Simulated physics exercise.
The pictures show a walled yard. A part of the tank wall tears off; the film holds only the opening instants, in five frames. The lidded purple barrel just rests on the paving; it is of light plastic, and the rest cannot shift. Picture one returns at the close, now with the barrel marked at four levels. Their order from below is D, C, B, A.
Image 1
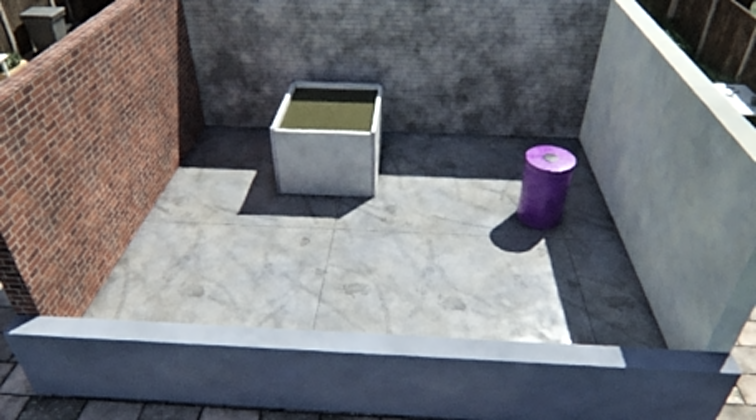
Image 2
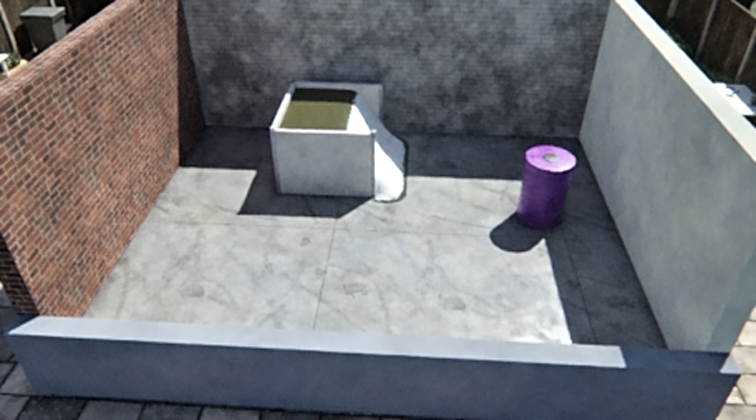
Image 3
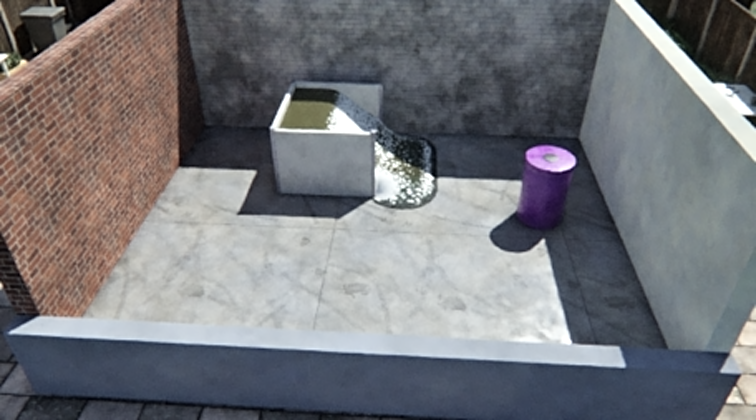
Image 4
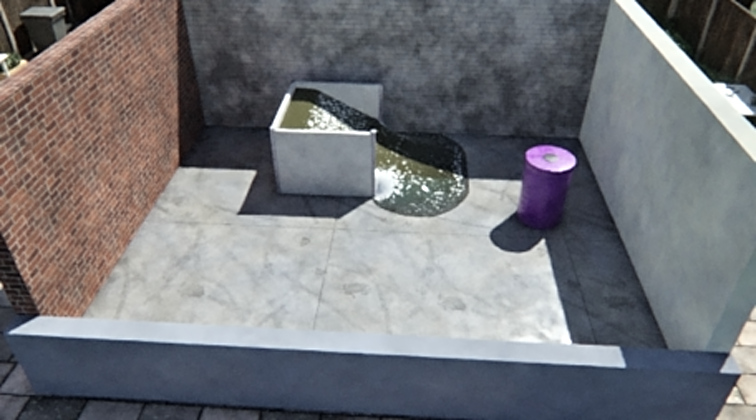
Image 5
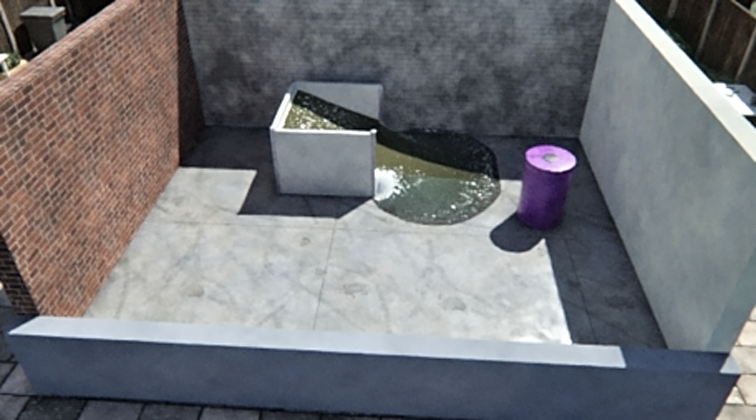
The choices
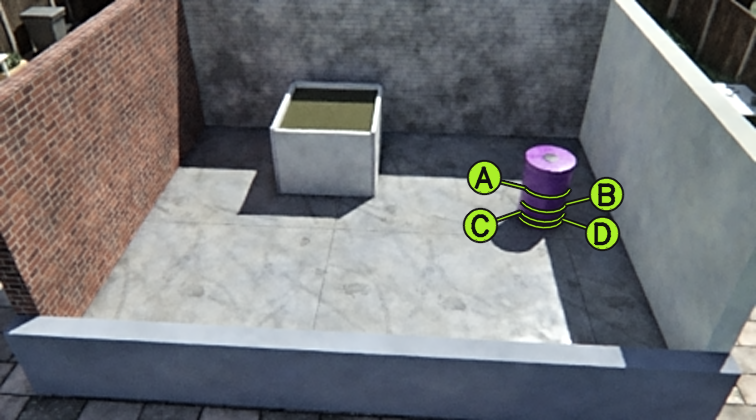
The footage shows a walled yard with a full tank of murky water and a purple barrel standing to its right; the tank's right side opens, and water pours out and spreads across the ground towards the barrel.
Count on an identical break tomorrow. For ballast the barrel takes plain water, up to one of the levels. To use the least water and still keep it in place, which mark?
A will do.
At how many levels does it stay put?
One of the four.
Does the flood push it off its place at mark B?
Yes, it does.
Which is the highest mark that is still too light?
Here it is mark B.
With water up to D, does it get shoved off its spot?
Yes, that goes wrong.
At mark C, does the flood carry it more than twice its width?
Yes.
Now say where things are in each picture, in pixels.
Lid of the purple barrel at (550, 158); tank full, its middle at (331, 111), in the first picture.
In the second picture, 3 % of the ground under water, its edge towards the barrel at (398, 190).
In the third picture, 6 % of the ground under water, its edge towards the barrel at (425, 198).
In the fourth picture, 9 % of the ground under water, its edge towards the barrel at (461, 192).
Lid of the purple barrel at (550, 158); 13 % of the ground under water, its edge towards the barrel at (485, 201), in the fifth picture.
In lime, A at (549, 197); B at (546, 212); C at (544, 221); D at (543, 227); from the bottom up D, C, B, A.
With A, it does not move.
With B, it is pushed about its own width away.
With C, it is pushed about 4 times its own width away.
With D, it is pushed about 9 times its own width away.
